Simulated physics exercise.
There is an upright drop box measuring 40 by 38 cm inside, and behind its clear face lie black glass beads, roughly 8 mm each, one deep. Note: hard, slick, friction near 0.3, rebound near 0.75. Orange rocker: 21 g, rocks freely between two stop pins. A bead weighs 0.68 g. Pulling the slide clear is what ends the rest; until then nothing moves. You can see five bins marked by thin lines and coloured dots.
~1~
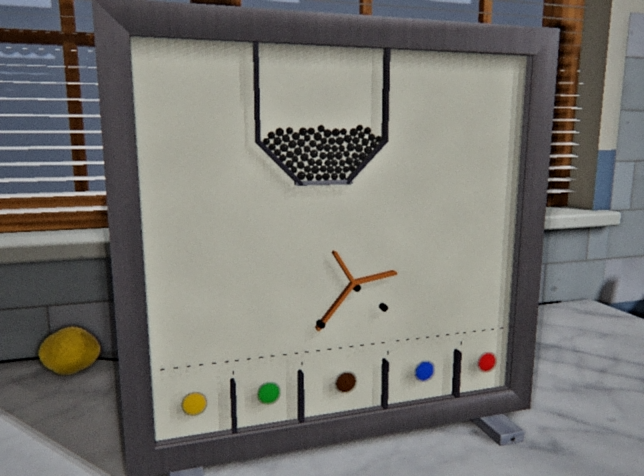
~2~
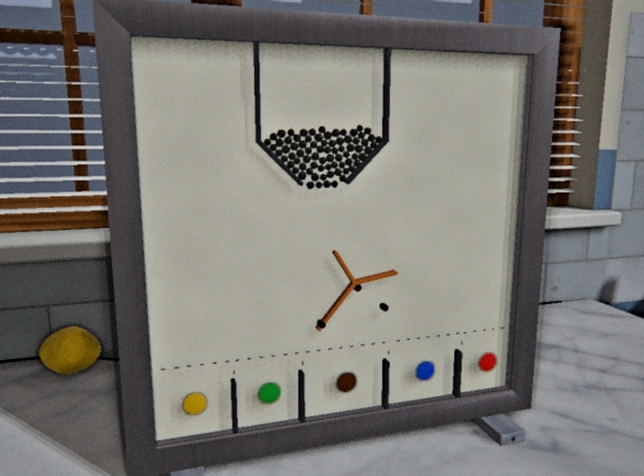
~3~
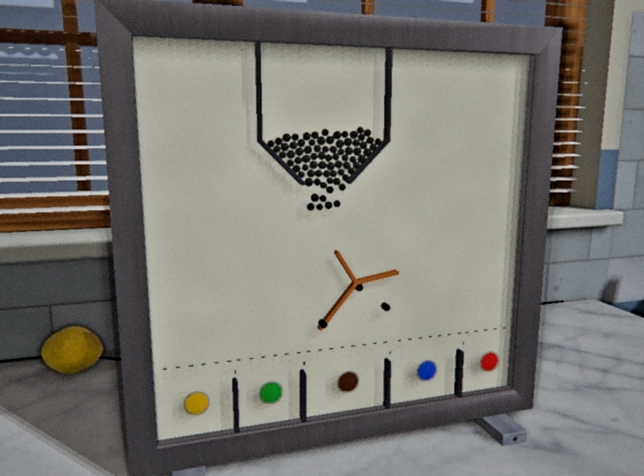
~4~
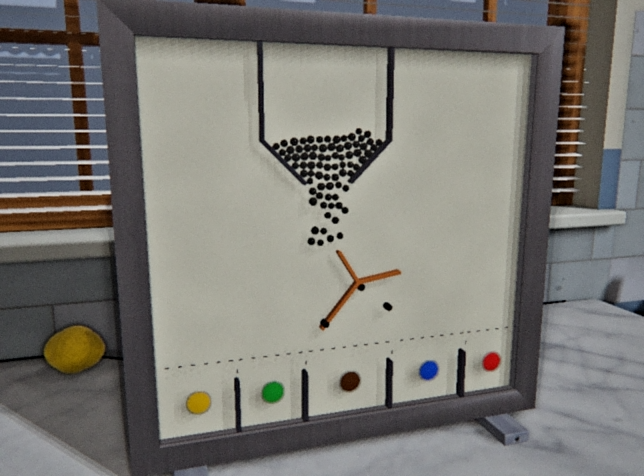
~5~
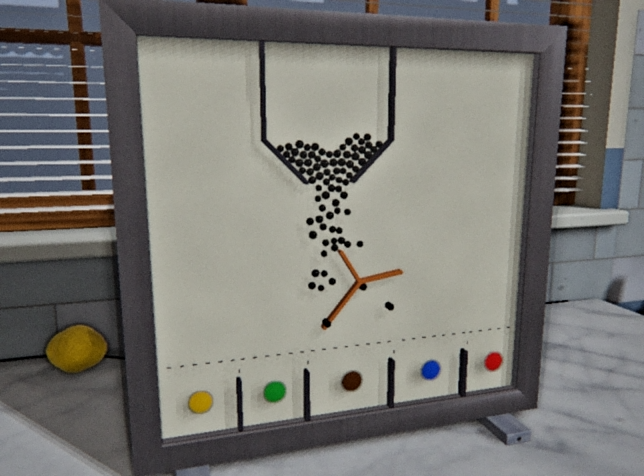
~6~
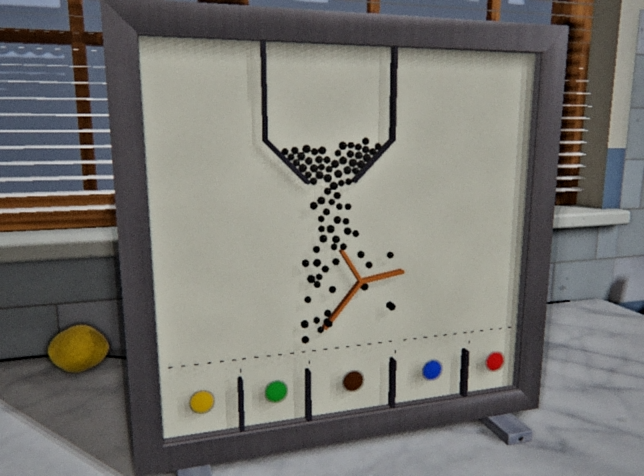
Upright framed box with black beads pouring from a funnel, scattering around an orange Y-shaped piece above five coloured dots.
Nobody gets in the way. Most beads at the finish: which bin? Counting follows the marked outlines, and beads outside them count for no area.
Answer: Green.
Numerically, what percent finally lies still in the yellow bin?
I'd put it at about 5 per cent.
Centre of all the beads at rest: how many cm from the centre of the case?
The middle sits around 6 cm left of it and 16 cm below it.
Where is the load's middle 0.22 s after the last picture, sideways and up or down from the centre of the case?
I'd put it near 4 centimetres to the left and 10 centimetres below.
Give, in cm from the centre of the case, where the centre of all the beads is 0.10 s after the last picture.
Left by about 4 cm and below by about 3 cm.
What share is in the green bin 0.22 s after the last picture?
I'd say near 40 in a hundred.
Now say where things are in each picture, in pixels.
The first frame shows about 80 beads; beads centred (327, 148); orange rocker (356, 287) tilted 32°; red (487, 362), blue (425, 371), green (269, 393), yellow (194, 404), brown (346, 382); slide (297, 183) to (350, 182).
The second frame shows beads centred (327, 150); 4 out, bottom bead (319, 185).
The third frame shows beads centred (328, 158); 9 out, bottom bead (320, 207).
The fourth frame shows beads centred (327, 167); 21 out, bottom bead (320, 243); orange rocker (360, 286) tilted 32°.
The fifth frame shows beads centred (332, 188); 31 out, bottom bead (321, 288).
The sixth frame shows beads centred (332, 202); 40 out, bottom bead (305, 340); orange rocker (363, 286) tilted 32°; wall ends (240, 380), (308, 372), (393, 361), (465, 351), (263, 38) to (307, 182), (354, 181) to (394, 44).
Then, 0.10 s later than the last picture, green 15 %, brown 5 %; orange rocker left end down 32°.
Then, 0.22 s later than the last picture, green 40 %, yellow 5 %, brown 10 %; orange rocker left end down 32°.
Then, 0.45 s later than the last picture, red 5 %, blue 10 %, green 60 %, yellow 5 %, brown 10 %; orange rocker left end down 32°.
At rest 1.6 s after the last picture, red 5 %, blue 10 %, green 65 %, yellow 5 %, brown 10 %, elsewhere 5 %; orange rocker left end down 32°.
